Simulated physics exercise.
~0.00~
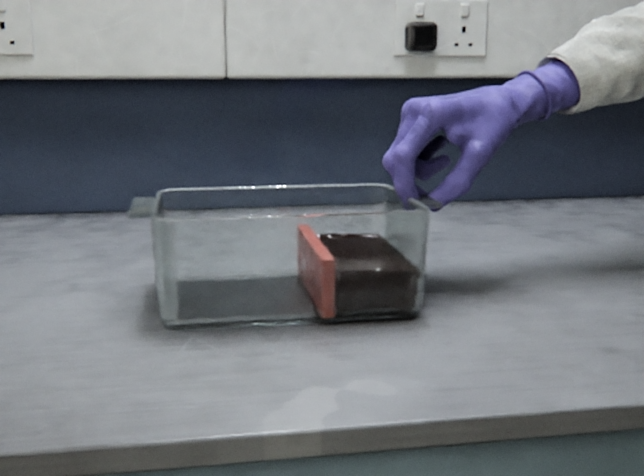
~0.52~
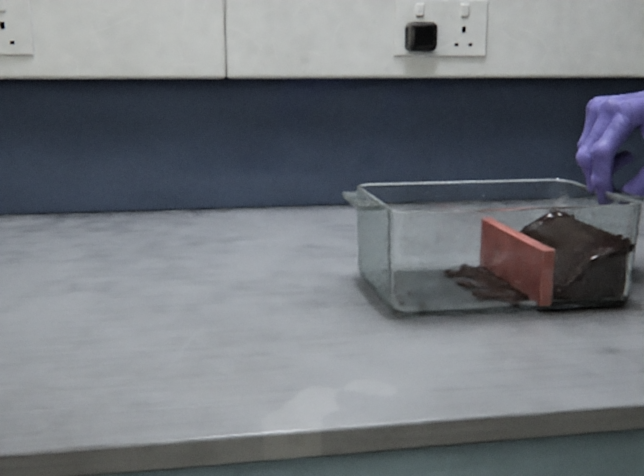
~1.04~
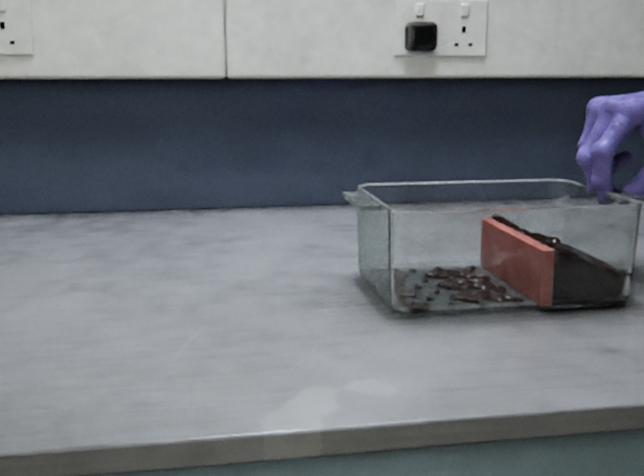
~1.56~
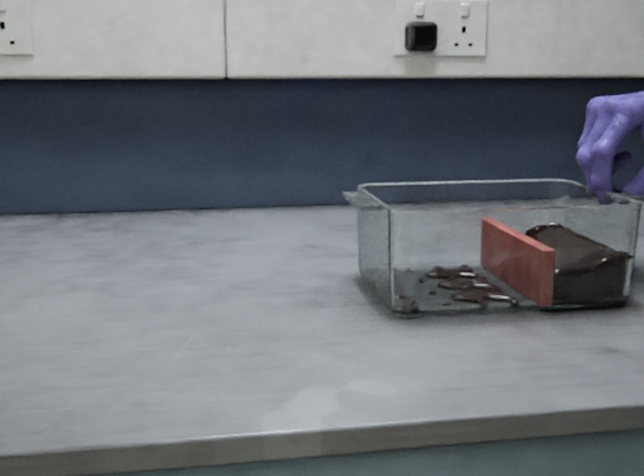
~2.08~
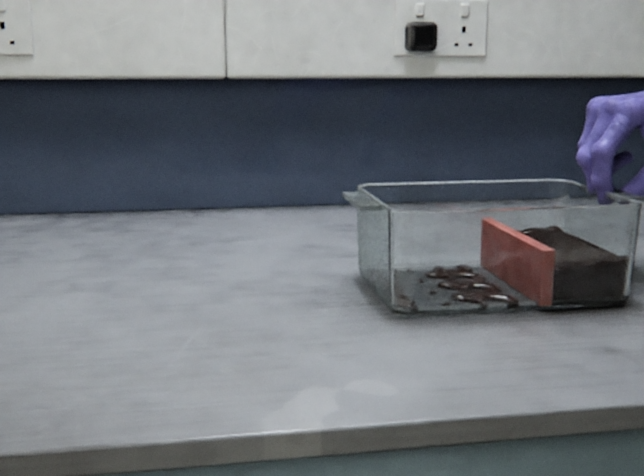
A clear glass box of dark liquid, pulled right by a purple-gloved hand, sloshing some over its red divider into the empty left side.
